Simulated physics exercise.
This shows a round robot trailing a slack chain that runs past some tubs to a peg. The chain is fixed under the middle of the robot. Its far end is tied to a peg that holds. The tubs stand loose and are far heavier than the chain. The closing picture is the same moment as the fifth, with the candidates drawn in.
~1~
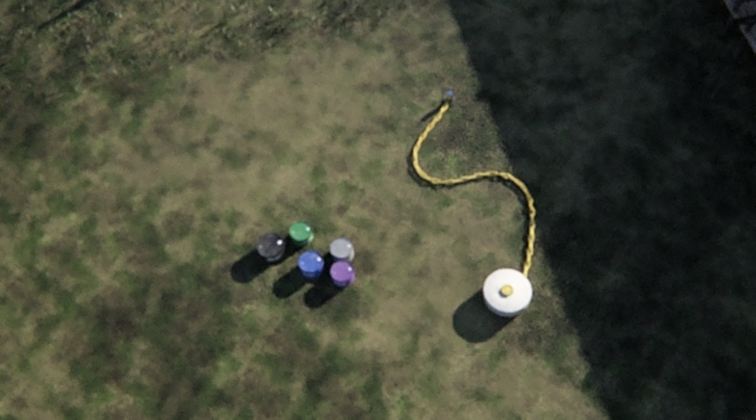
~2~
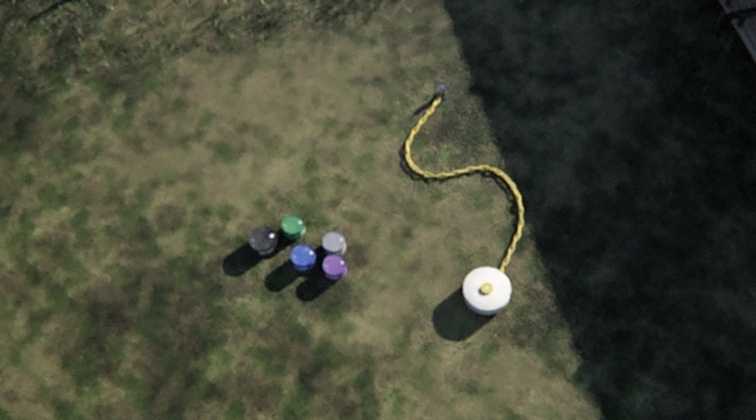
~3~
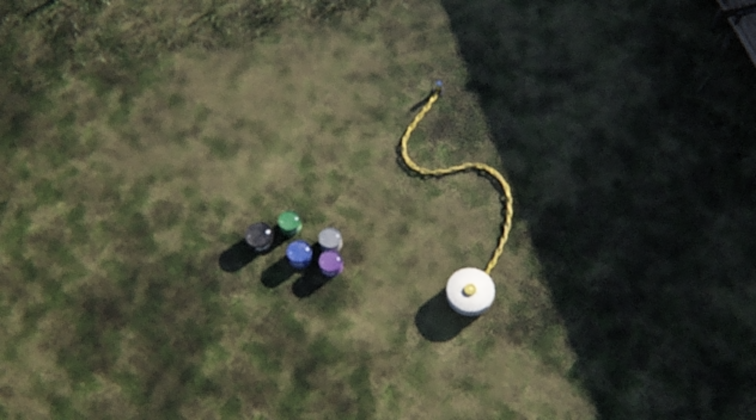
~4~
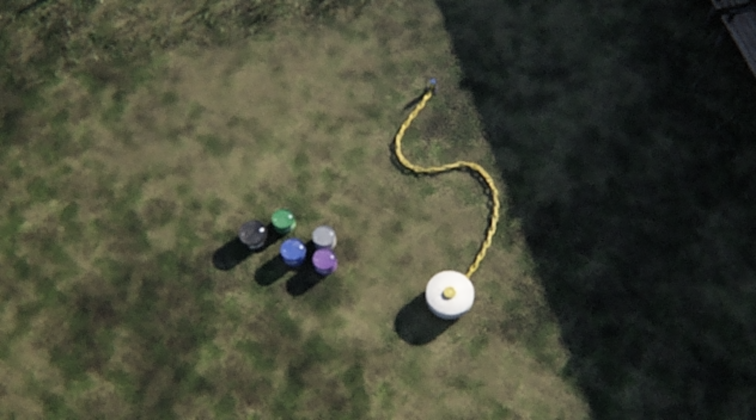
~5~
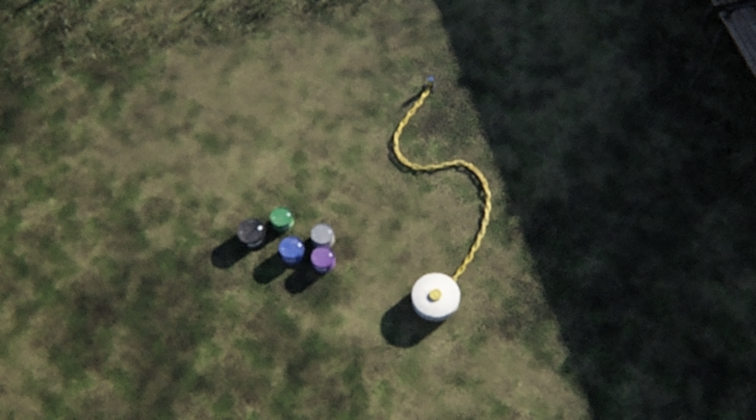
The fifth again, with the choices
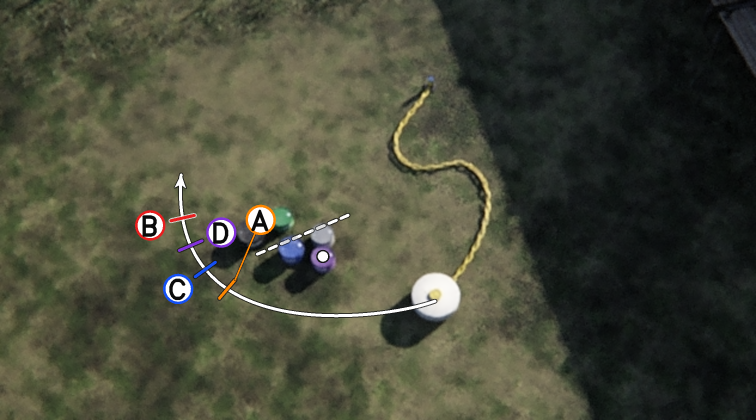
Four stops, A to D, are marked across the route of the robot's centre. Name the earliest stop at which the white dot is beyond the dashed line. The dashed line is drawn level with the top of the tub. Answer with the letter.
It must go as far as D.
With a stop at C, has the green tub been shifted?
No.
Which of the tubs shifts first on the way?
The purple one.
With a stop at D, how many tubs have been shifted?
Three.
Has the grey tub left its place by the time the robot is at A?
No.
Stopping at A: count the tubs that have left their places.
The count is none.
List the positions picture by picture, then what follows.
Peg (450, 98); blue tub (311, 264); purple tub (343, 274), in the first frame.
Robot (486, 292); black tub (263, 241), in the second frame.
Robot (470, 293); grey tub (331, 241), in the third frame.
Robot (450, 296); blue tub (294, 252), in the fourth frame.
Robot (435, 298); black tub (252, 233); green tub (282, 219); grey tub (323, 237), in the fifth frame.
On the marked copy, A at (227, 289); B at (183, 218); C at (205, 269); D at (191, 246); the dashed line at (301, 235); the route from (435, 301) via (253, 302) to (181, 175); the white dot at (323, 256).
Taking D. A third of the way, robot (337, 312); purple tub (323, 260).
Two thirds of the way, robot (242, 295); purple tub (323, 260).
When it is over, robot (189, 242); blue tub (277, 240); purple tub (300, 236); grey tub (318, 223); the dot on the purple tub is over the dashed line.
As for the rest, A leaves the dotted tub short, at (323, 260); B does it too, but is farther than needed; C leaves the dotted tub short, at (310, 250).
